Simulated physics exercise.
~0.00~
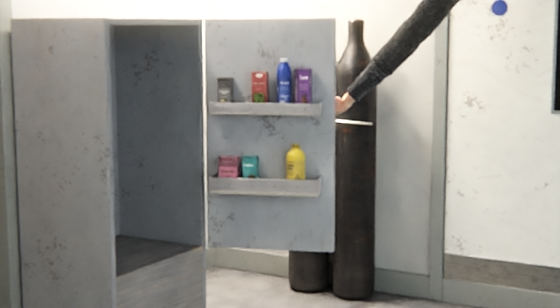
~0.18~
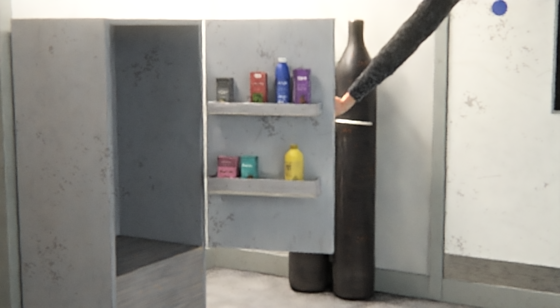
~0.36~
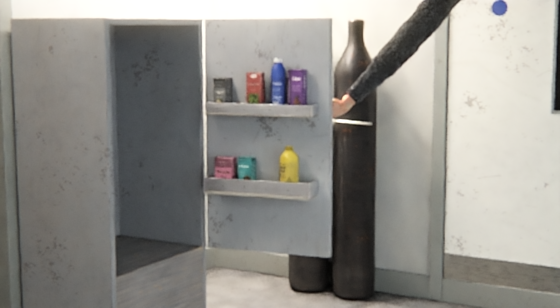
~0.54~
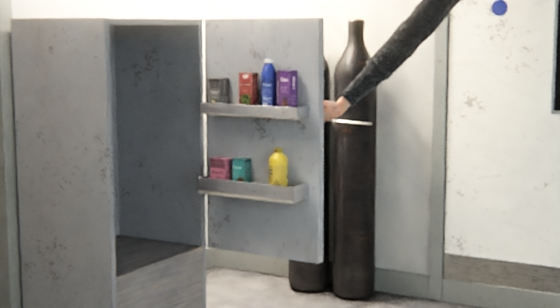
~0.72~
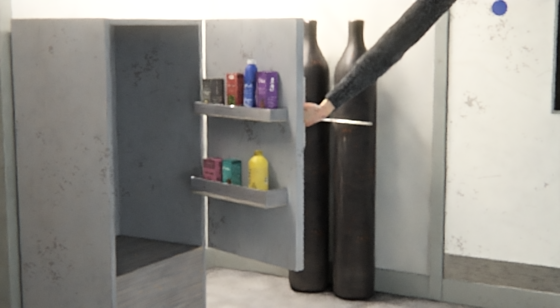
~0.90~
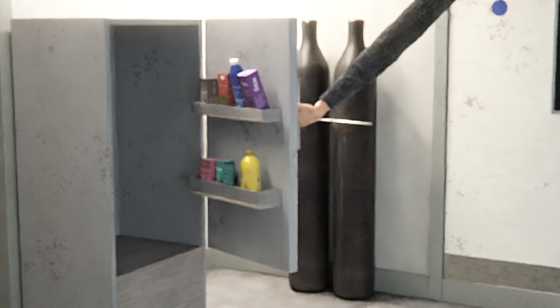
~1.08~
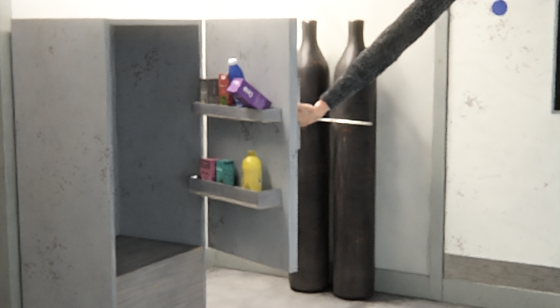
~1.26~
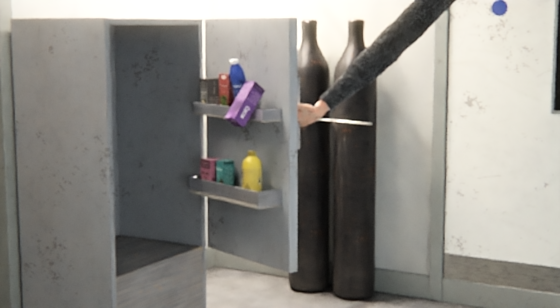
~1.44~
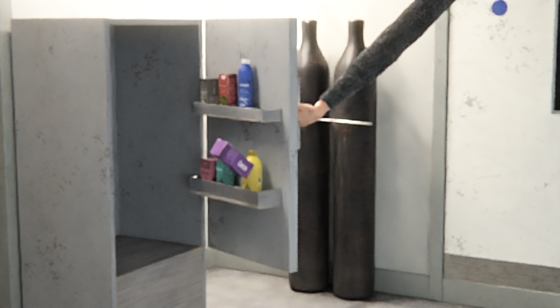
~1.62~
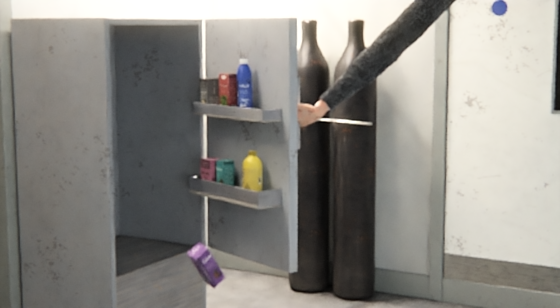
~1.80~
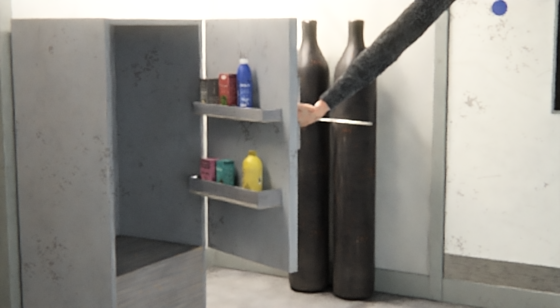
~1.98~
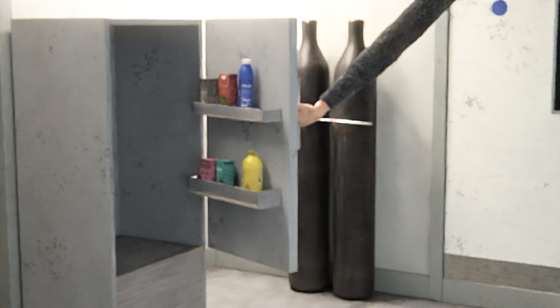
A grey locker door with cartons and bottles on its two racks swung toward the frame until a hand stopped it, and the purple carton toppled off the upper rack and fell out of sight, while the blue bottle rocked and settled upright.
